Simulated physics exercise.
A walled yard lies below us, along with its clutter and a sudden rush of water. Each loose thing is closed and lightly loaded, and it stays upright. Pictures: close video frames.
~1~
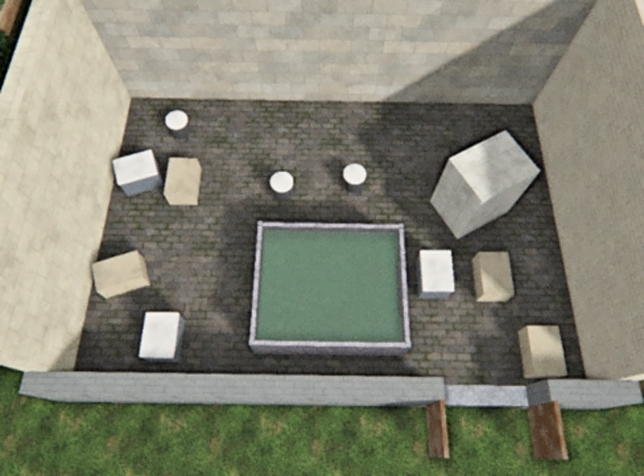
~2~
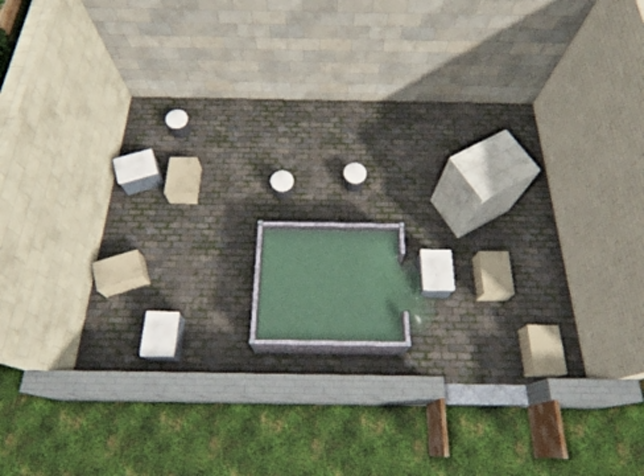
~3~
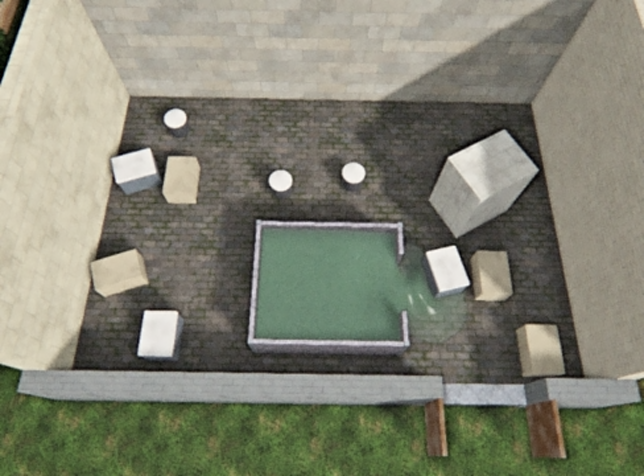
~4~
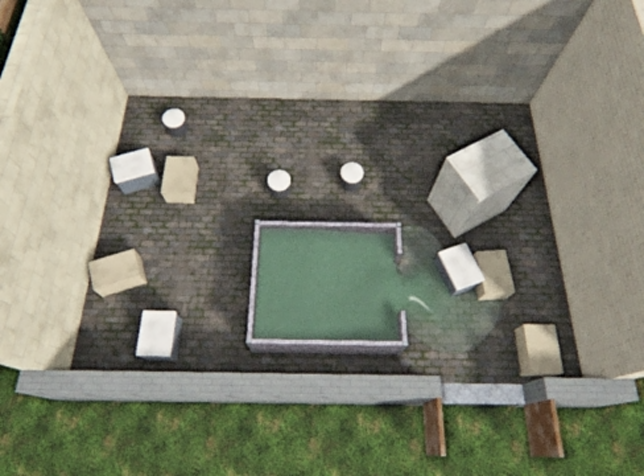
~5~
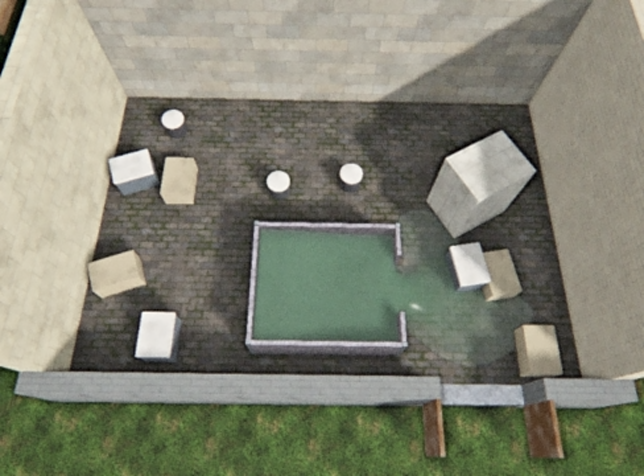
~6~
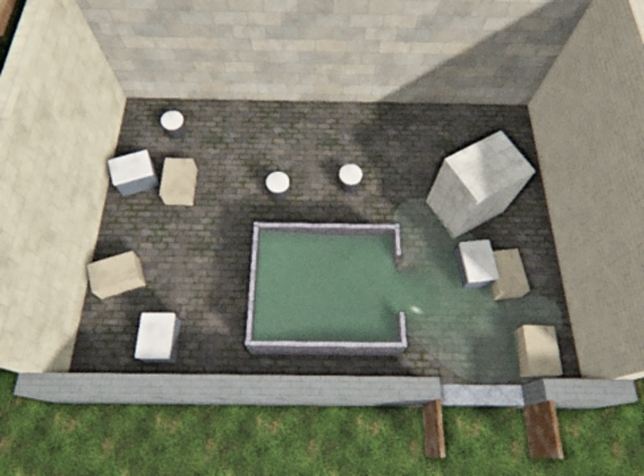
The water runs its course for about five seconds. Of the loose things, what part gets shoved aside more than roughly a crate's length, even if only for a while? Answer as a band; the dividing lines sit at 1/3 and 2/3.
Less than 1/3.
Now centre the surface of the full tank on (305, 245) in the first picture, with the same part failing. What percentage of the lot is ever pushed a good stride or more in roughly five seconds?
I make it 30 per cent.
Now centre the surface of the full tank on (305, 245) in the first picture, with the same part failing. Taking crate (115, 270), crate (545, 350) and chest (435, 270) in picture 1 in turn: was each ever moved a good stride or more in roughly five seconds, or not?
Taking them in order, fell short, went past that, went past that.
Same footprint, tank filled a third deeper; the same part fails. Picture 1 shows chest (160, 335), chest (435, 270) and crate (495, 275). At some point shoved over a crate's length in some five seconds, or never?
Answers in the order asked: Stayed within the threshold, went past the threshold, went past the threshold.
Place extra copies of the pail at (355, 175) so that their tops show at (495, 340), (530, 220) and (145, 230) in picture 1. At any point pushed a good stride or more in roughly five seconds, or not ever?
Per listing: Cleared out, cleared out, largely stays.
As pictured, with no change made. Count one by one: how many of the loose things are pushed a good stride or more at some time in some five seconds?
I make it 2.
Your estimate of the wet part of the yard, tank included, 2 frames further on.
25 per cent, roughly.
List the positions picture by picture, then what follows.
The first picture shows a chest at (437, 270), on the bottom; a crate at (496, 273), on the bottom; 0 of 10 have shifted.
The second picture shows a chest at (437, 269), on the bottom; a crate at (496, 272), on the bottom; 0 of 10 have shifted.
The third picture shows a chest at (448, 268), on the bottom, close to its start; a crate at (495, 272), on the bottom; 1 of 10 have shifted.
The fourth picture shows a chest at (462, 266), on the bottom, a stride from its start; a crate at (495, 272), on the bottom, close to its start; 1 of 10 have shifted.
The fifth picture shows a chest at (470, 263), on the bottom, a stride from its start; a crate at (501, 272), on the bottom, close to its start; 2 of 10 have shifted.
The sixth picture shows a chest at (479, 260) rests on the ground, a stride from its start; a crate at (509, 271), on the bottom, close to its start; 2 of 10 have shifted.
A moment on, 2 of 10 are well off their spots; 0 afloat.
Next, 2 of 10 are well off their spots; 2 afloat.
Later, 2 of 10 are well off their spots; 2 afloat.
In the end, 2 of 10 are well off their spots, and 2 have been at some point; 2 afloat.
